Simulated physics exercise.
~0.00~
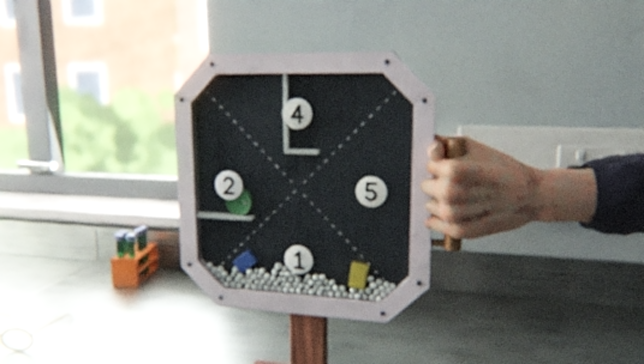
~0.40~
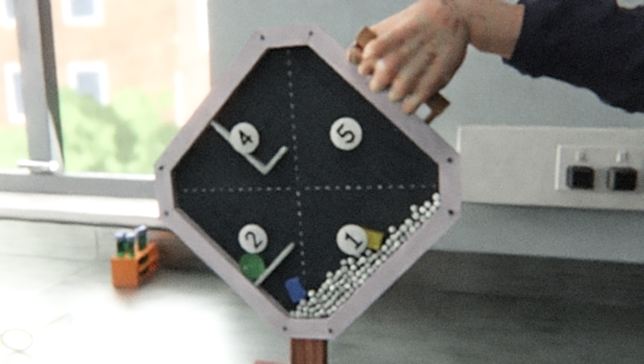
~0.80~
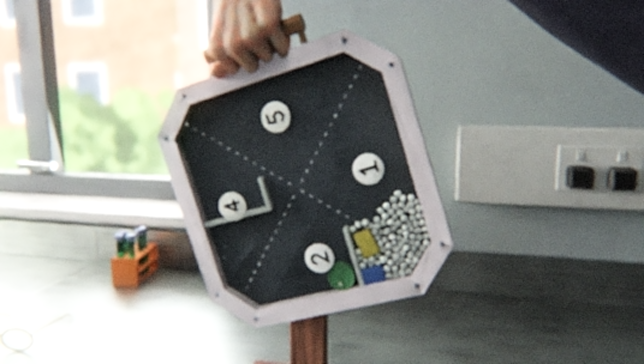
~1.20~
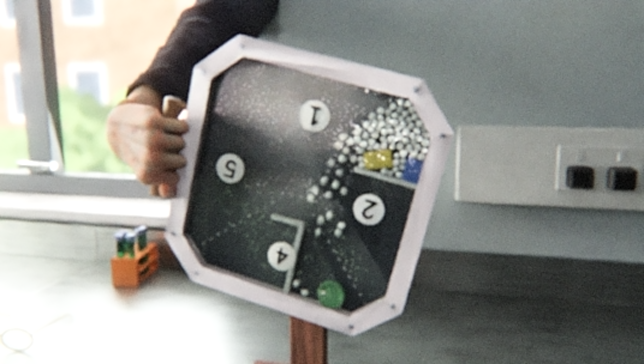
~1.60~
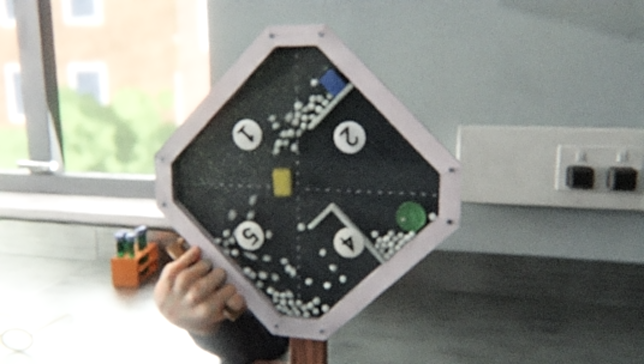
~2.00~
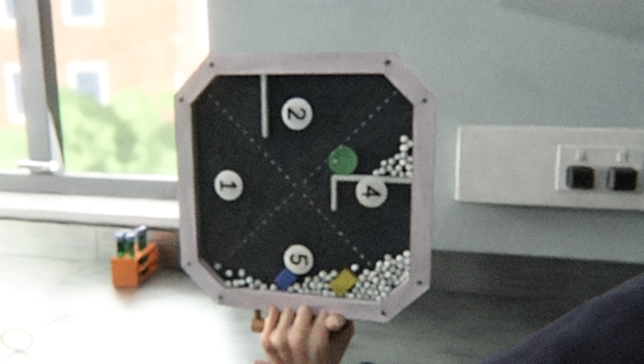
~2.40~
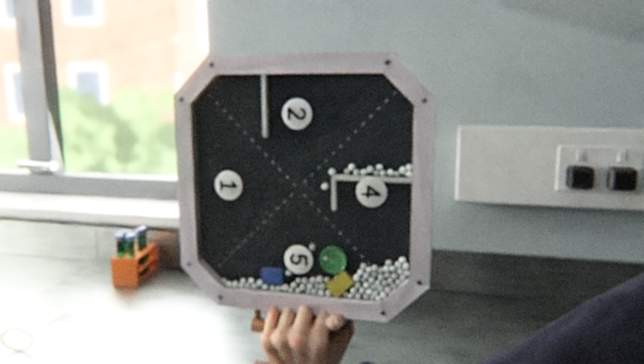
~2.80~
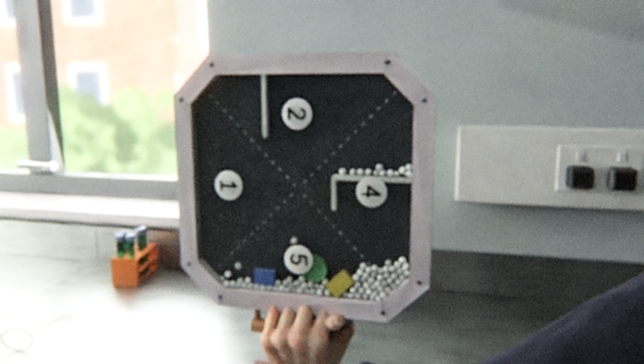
The video shows a hand turning a clear-faced, eight-sided case of white beads three quarters of a turn anticlockwise, its contents tumbling past inner ledges, until the green disc drops beside the blue and yellow blocks at the bottom, some beads staying on a ledge.
